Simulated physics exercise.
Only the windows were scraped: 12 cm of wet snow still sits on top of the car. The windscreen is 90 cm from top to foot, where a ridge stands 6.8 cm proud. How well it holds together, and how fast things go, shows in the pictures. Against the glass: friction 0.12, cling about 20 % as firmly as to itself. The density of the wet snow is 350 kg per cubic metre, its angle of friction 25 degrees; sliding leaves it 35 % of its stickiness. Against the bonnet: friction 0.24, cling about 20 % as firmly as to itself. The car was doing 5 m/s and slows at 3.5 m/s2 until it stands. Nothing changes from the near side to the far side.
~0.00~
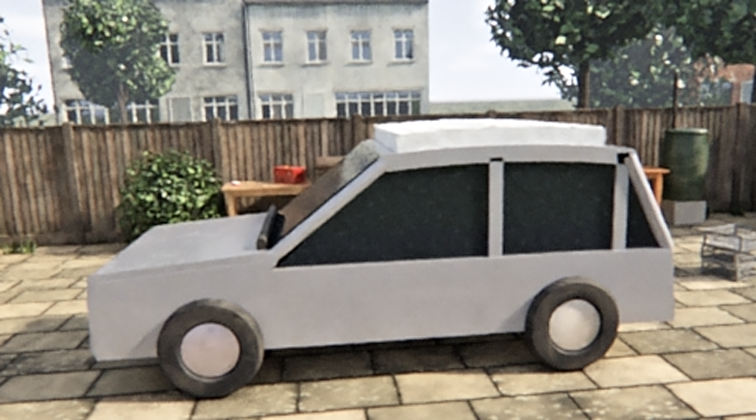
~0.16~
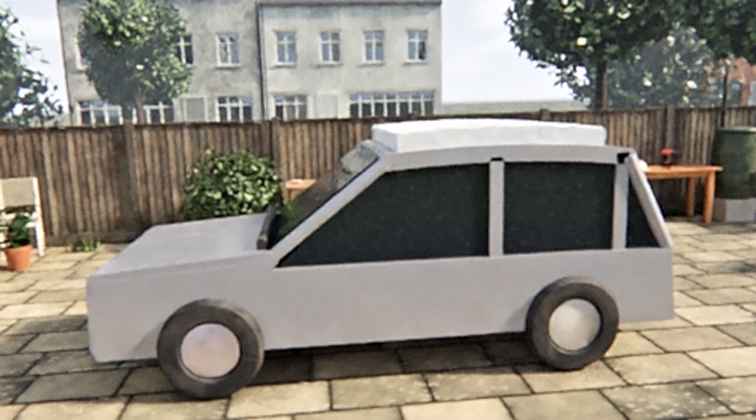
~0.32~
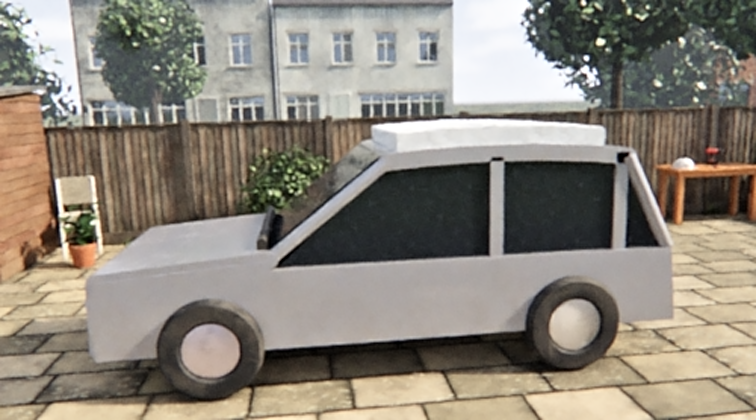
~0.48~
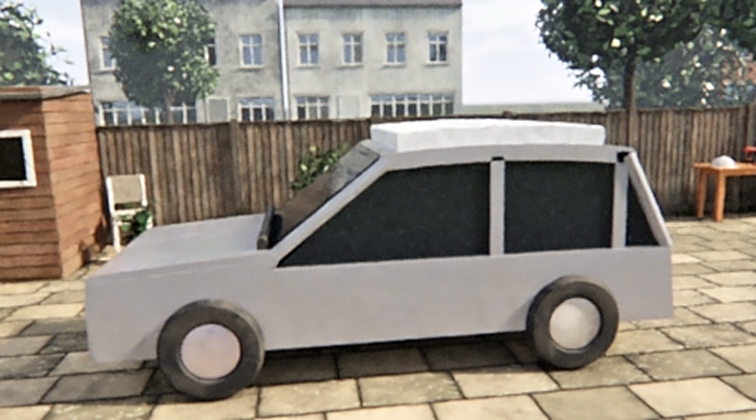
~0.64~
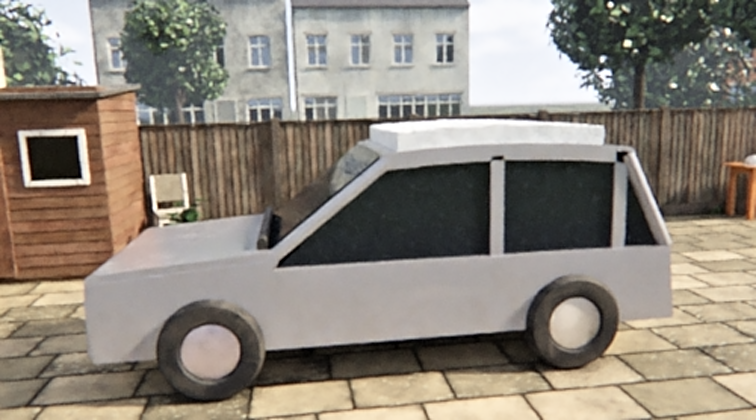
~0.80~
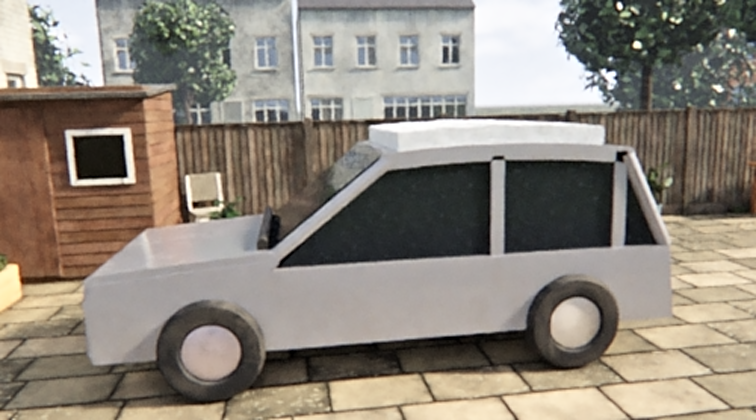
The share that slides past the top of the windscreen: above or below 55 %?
It comes out below 55 %.
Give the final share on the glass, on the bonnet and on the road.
About 0 % on the glass, 0 % on the bonnet, 0 % on the road.
By 1.27 s, all of the snow is on the roof, none on the glass, none on the bonnet and none has gone off the nose.
By 1.82 s, all of the snow is on the roof, none on the glass, none on the bonnet and none has gone off the nose.
By 2.38 s, all of the snow is on the roof, none on the glass, none on the bonnet and none has gone off the nose.
By 2.93 s, all of the snow is on the roof, none on the glass, none on the bonnet and none has gone off the nose.
By 3.03 s, at the end, all of the snow is on the roof, none on the glass, none on the bonnet and none has gone off the nose.
